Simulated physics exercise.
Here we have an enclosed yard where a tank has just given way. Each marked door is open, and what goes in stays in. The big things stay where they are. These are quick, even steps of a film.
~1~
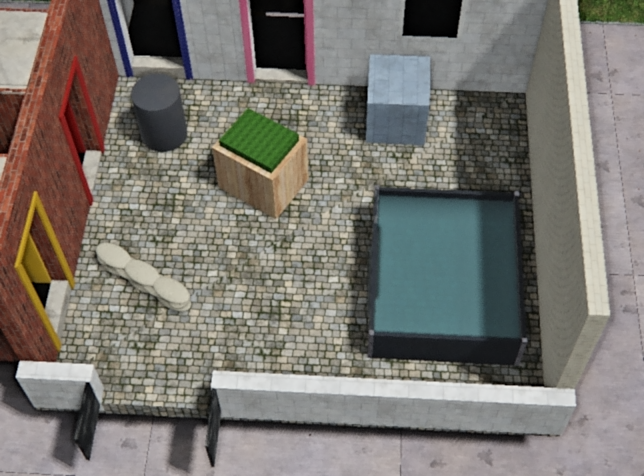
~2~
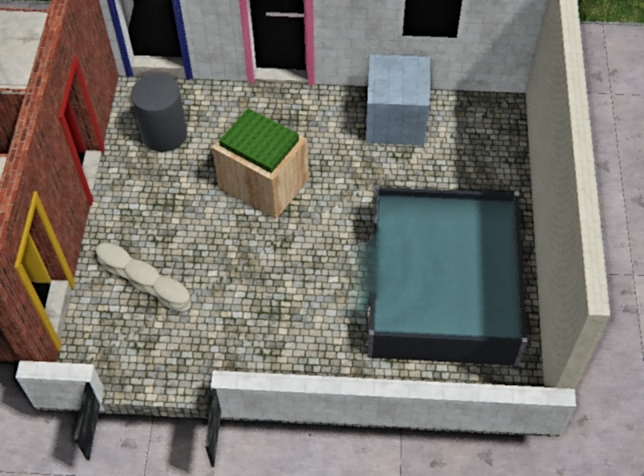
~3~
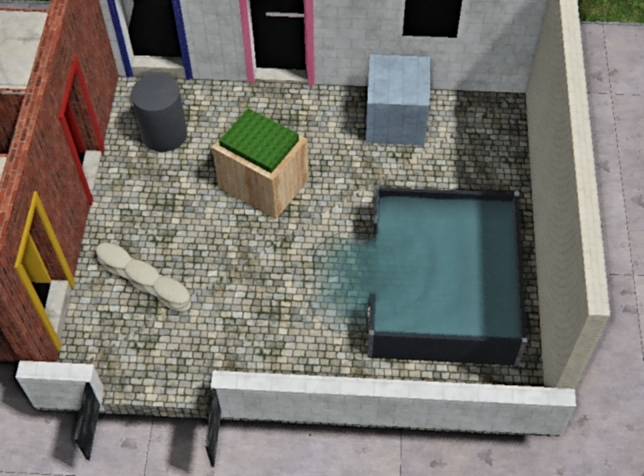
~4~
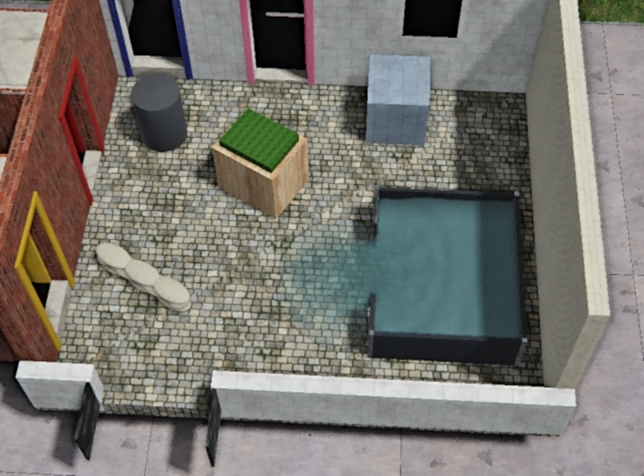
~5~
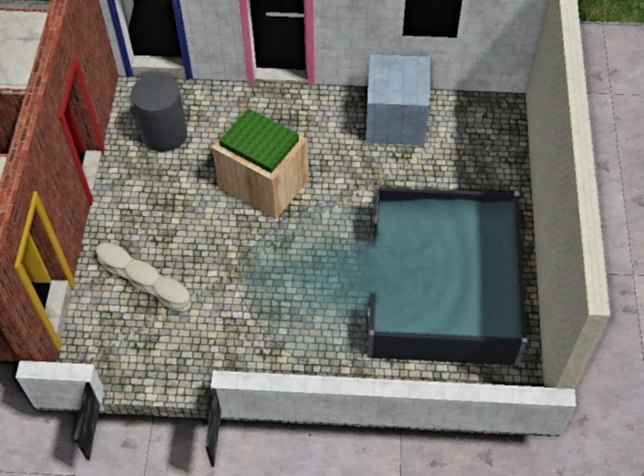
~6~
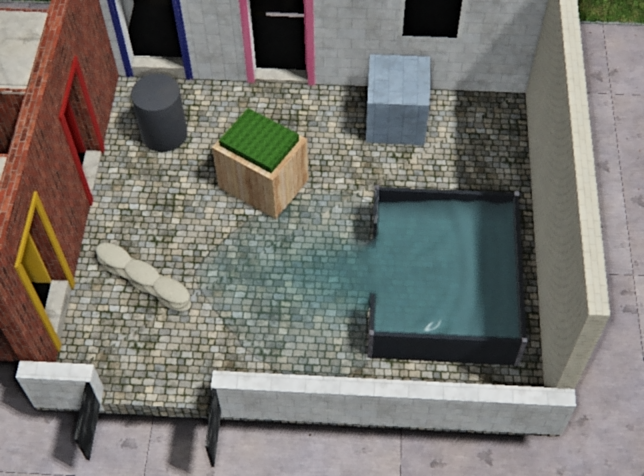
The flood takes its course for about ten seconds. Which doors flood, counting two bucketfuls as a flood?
The red door floods; the pink door holds within the limit; the blue door holds within the limit; the yellow door holds within the limit.
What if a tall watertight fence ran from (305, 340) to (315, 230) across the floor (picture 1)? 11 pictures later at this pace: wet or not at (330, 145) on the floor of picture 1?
At that place: Awash.
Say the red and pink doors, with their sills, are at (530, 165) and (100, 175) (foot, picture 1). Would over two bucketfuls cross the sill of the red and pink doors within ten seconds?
One by one: Red stays under, pink goes over.
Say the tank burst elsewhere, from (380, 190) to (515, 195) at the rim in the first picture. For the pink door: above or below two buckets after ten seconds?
Pink door is over.
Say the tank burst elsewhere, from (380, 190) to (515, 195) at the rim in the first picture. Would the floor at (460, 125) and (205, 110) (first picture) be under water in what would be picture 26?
One after the other: Covered, flooded.
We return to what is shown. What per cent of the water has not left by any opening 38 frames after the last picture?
About 82 per cent.
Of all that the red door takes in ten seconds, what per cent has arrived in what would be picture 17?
About 5 per cent.
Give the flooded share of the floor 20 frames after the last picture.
Some 60 per cent.
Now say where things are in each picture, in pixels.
In the first frame, the water tank at (446, 264) is whole and still.
In the second frame, water pours out at (375, 274) and has run to (357, 319).
In the third frame, water pours out at (375, 276) and has run to (325, 247).
In the fourth frame, water pours out at (375, 277) and has run to (288, 255).
In the fifth frame, water pours out at (375, 276) and has run to (247, 264).
In the sixth frame, the front is at (202, 272), out from the gap at (375, 276).
A moment on, water covers 35 % of the floor; the red door not reached, the pink door not reached, the blue door not reached, the yellow door not reached.
Next, water covers 50 % of the floor; the red door under two buckets in, the pink door not reached, the blue door not reached, the yellow door not reached.
Then, water covers 60 % of the floor; the red door far over two buckets in, the pink door not reached, the blue door wet at the sill, nothing in, the yellow door wet at the sill, nothing in.
Later, water covers 80 % of the floor; the red door far over two buckets in, the pink door wet at the sill, nothing in, the blue door wet at the sill, nothing in, the yellow door wet at the sill, nothing in.
In the end, water covers 95 % of the floor; the red door far over two buckets in, the pink door wet at the sill, nothing in, the blue door wet at the sill, nothing in, the yellow door wet at the sill, nothing in.
